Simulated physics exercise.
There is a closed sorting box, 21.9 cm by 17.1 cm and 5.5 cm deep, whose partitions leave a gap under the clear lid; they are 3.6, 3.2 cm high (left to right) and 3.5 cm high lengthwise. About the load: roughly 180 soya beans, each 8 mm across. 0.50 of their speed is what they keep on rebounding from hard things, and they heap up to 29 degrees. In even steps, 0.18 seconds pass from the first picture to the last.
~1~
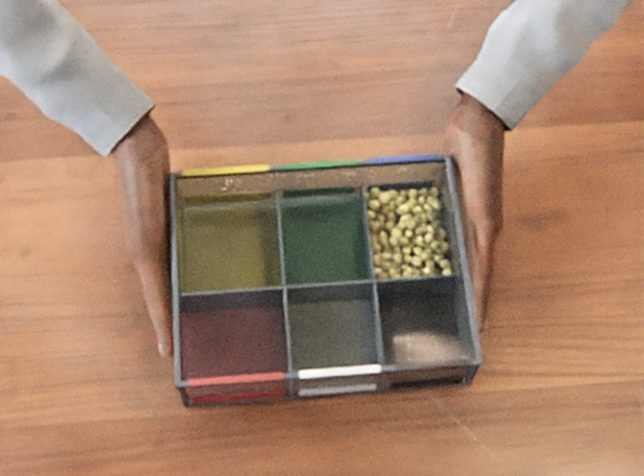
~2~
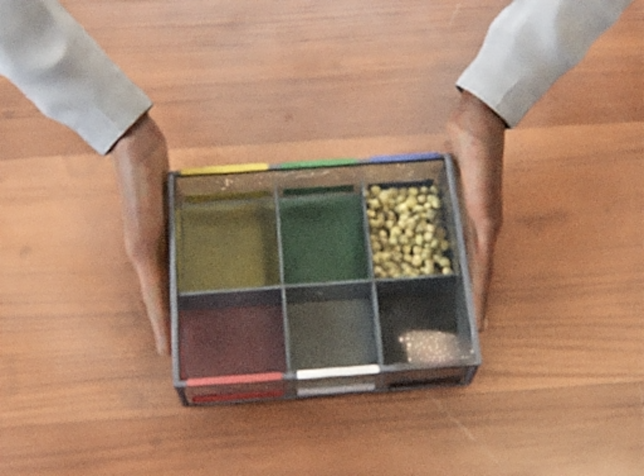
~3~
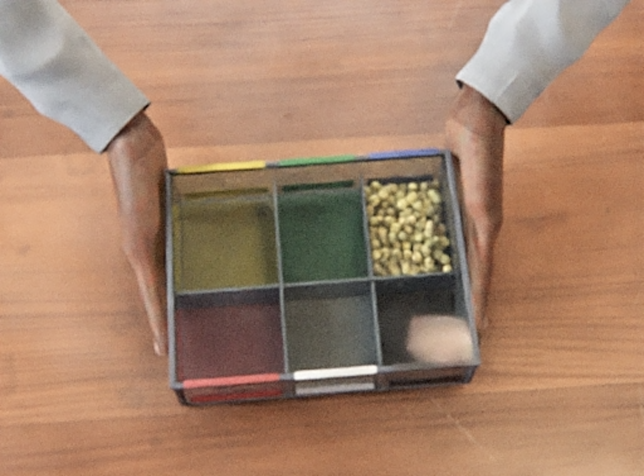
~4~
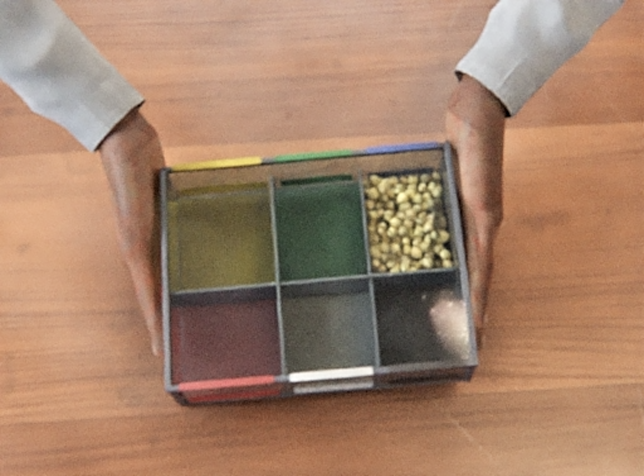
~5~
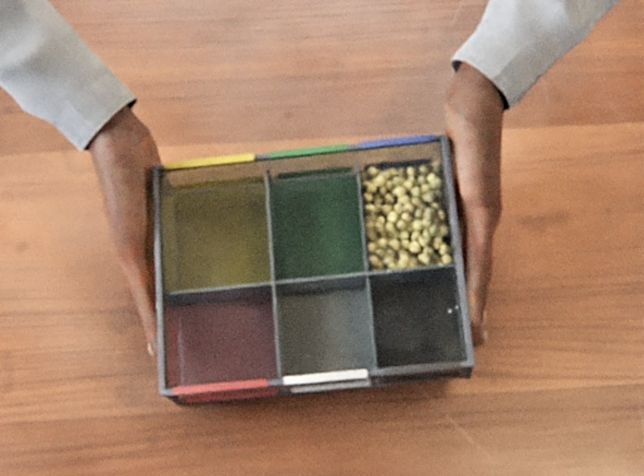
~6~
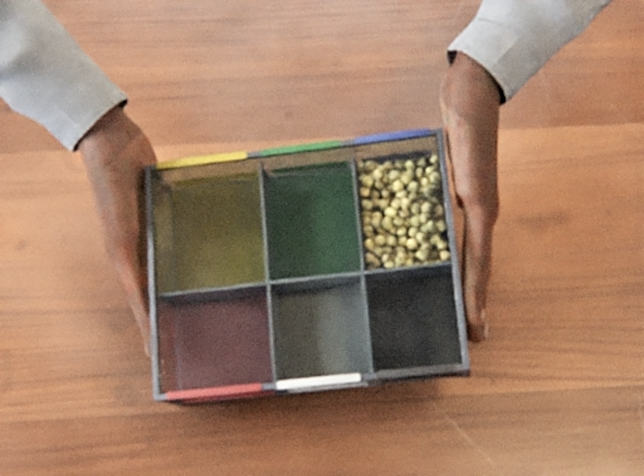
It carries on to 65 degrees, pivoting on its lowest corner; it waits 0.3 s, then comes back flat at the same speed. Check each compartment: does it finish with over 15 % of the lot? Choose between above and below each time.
Red: Below, blue: Above, green: Below, yellow: Below, white: Above, black: Below.
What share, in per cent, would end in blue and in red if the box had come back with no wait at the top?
Final amounts would be blue 65% and red 5%.
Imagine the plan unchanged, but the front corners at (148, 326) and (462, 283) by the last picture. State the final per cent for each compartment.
Each compartment ends with this per cent: Red 0, blue 85, green 10, yellow 0, white 0 and black 0.
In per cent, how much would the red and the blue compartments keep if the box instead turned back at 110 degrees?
With that change, red ends at 90 percent while blue ends at 0 percent.
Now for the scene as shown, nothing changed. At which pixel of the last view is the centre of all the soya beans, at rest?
Somewhere near (382, 279) in the last picture.
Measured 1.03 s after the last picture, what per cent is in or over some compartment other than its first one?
Close to 35 per cent, I reckon.
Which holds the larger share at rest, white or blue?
The blue one.
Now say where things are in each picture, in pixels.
Box tilt 0 degrees, front corners at (181, 382) and (477, 360); blue 100 %, in the first picture.
Box tilt 1 degrees, front corners at (179, 382) and (476, 360), in the second picture.
Box tilt 3 degrees, front corners at (176, 384) and (474, 360), in the third picture.
Box tilt 6 degrees, front corners at (171, 386) and (472, 361), lowest corner left front, in the fourth picture.
Box tilt 10 degrees, front corners at (166, 390) and (468, 362), lowest corner left front, in the fifth picture.
Box tilt 15 degrees, front corners at (160, 395) and (464, 365), lowest corner left front; blue 100 %, in the sixth picture.
Then, 0.62 s after the last picture, tilt 65 degrees; red 5 %, blue 75 %, white 20 %.
Then, 1.03 s after the last picture, tilt 37 degrees; red 10 %, blue 65 %, white 20 %.
Then, 1.53 s after the last picture, tilt 0 degrees; red 10 %, blue 65 %, white 20 %.
In the end, red 10 %, blue 65 %, green 0 %, yellow 0 %, white 20 %, black 0 %.
